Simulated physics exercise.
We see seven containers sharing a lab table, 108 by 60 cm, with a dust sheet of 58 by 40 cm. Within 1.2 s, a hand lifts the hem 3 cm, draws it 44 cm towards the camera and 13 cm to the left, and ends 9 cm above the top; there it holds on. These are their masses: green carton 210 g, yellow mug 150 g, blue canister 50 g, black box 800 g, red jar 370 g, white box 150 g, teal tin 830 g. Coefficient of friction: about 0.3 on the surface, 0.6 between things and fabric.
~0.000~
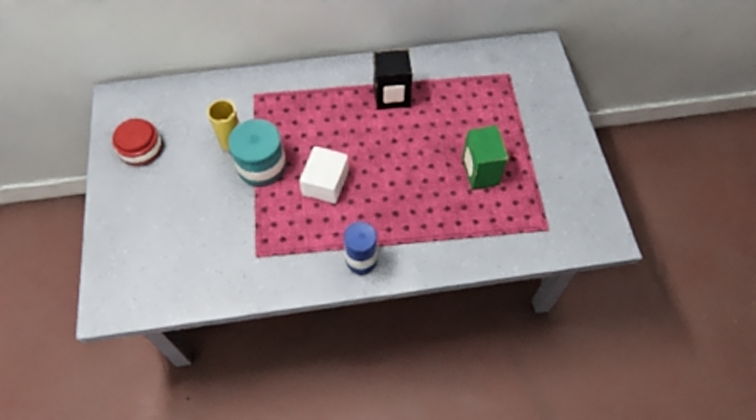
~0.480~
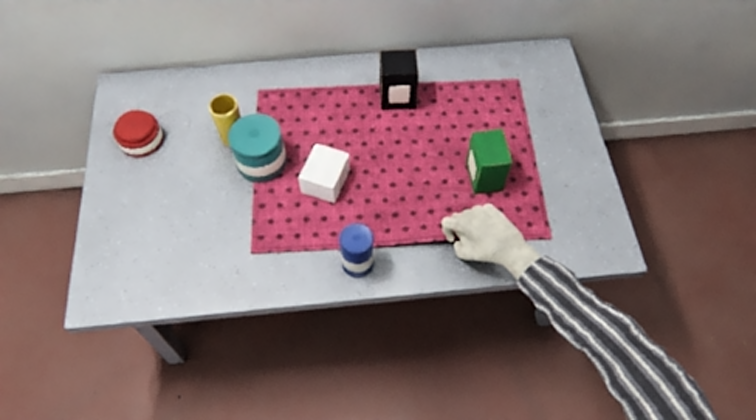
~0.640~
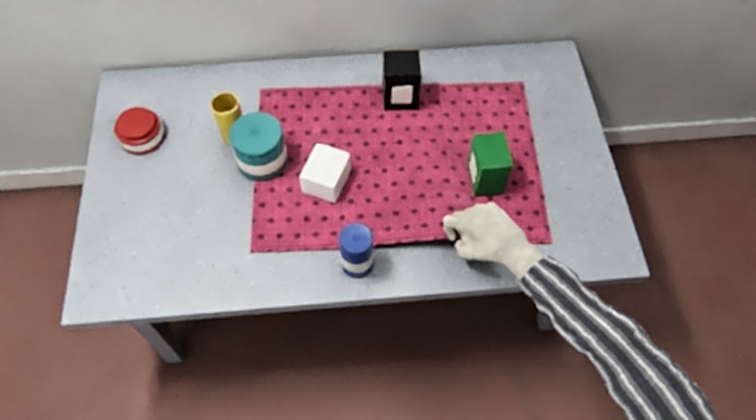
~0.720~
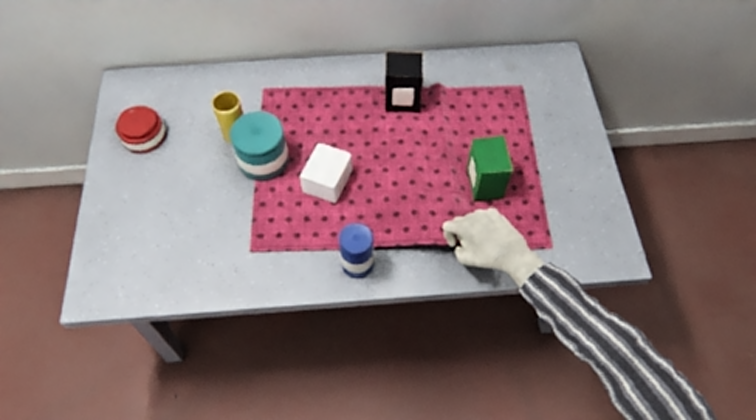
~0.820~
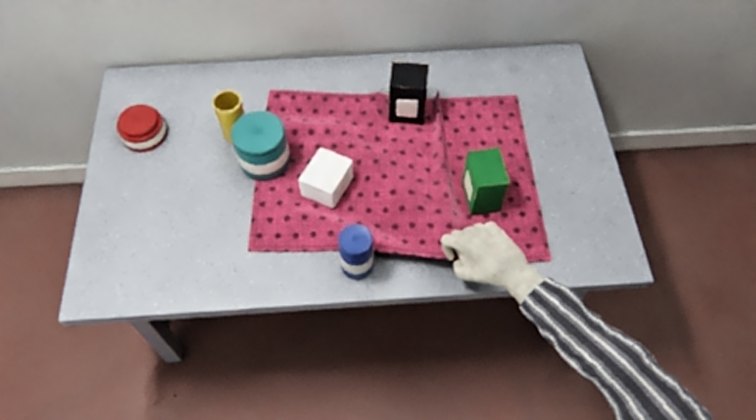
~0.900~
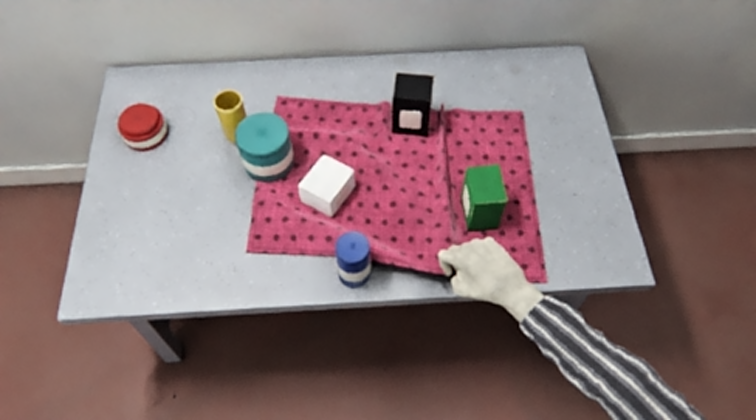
A pale grey table stands against a light wall on a reddish-brown floor, seen from above at an angle that shifts slightly early on. A dotted pink cloth carries a black box, green carton and white box, with a teal tin and blue canister at its edges and a yellow mug and red jar at left. A pale-gloved hand in a striped sleeve grips the front hem and draws it nearer, wrinkling the cloth and shifting the carton and black box forward.
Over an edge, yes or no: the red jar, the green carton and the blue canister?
Per item: Red jar - no, still on; green carton - yes, over; blue canister - yes, over.
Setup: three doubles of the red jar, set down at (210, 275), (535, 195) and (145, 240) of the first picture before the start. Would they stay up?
Still on top, off the top, still on top.
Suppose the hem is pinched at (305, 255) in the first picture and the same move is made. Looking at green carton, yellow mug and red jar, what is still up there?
Done that way, the green carton ends up off the top, the yellow mug holds its spot, and the red jar holds its spot.
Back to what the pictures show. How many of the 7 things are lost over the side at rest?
My count is 4.
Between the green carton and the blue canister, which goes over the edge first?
The blue one leads the way.
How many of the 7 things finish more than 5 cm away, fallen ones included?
Counting them up, I get 5.
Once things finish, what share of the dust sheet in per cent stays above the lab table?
Around 0 percent.
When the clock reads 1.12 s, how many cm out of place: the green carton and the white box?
Green carton 20 cm, white box 10 cm.
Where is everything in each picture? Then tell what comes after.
In the first frame, red jar (132, 133); green carton (488, 143); blue canister (360, 236); dust sheet corners (256, 257) (254, 94) (509, 74) (549, 230).
In the second frame, blue canister (356, 238); dust sheet corners (251, 253) (258, 90); grip (453, 240).
In the third frame, dust sheet corners (251, 252) (261, 89); grip (455, 239).
In the fourth frame, black box (404, 64); green carton (493, 154); dust sheet corners (250, 252) (263, 89); grip (455, 244).
In the fifth frame, black box (409, 75); green carton (488, 166); white box (326, 170); dust sheet corners (248, 251) (270, 90); grip (453, 258).
In the sixth frame, red jar (138, 118); green carton (487, 183); blue canister (352, 246); dust sheet corners (246, 252) (278, 96) (522, 111) (547, 283); grip (451, 274).
By 1.1 s, 85 % of the dust sheet is still over the top; green carton 20 cm off its start, blue canister 14 cm off its start, black box 18 cm off its start.
By 1.4 s, 50 % of the dust sheet is still over the top; green carton 36 cm off its start, blue canister over the edge, black box 32 cm off its start.
By 1.6 s, 20 % of the dust sheet is still over the top; green carton over the edge, blue canister over the edge, black box 44 cm off its start at (431, 261).
By 1.8 s, 5 % of the dust sheet is still over the top; green carton over the edge, blue canister over the edge, black box 51 cm off its start.
By 3.4 s, 0 % of the dust sheet is still over the top; green carton over the edge, blue canister over the edge, red jar 0 cm off its start at (138, 118), black box over the edge.
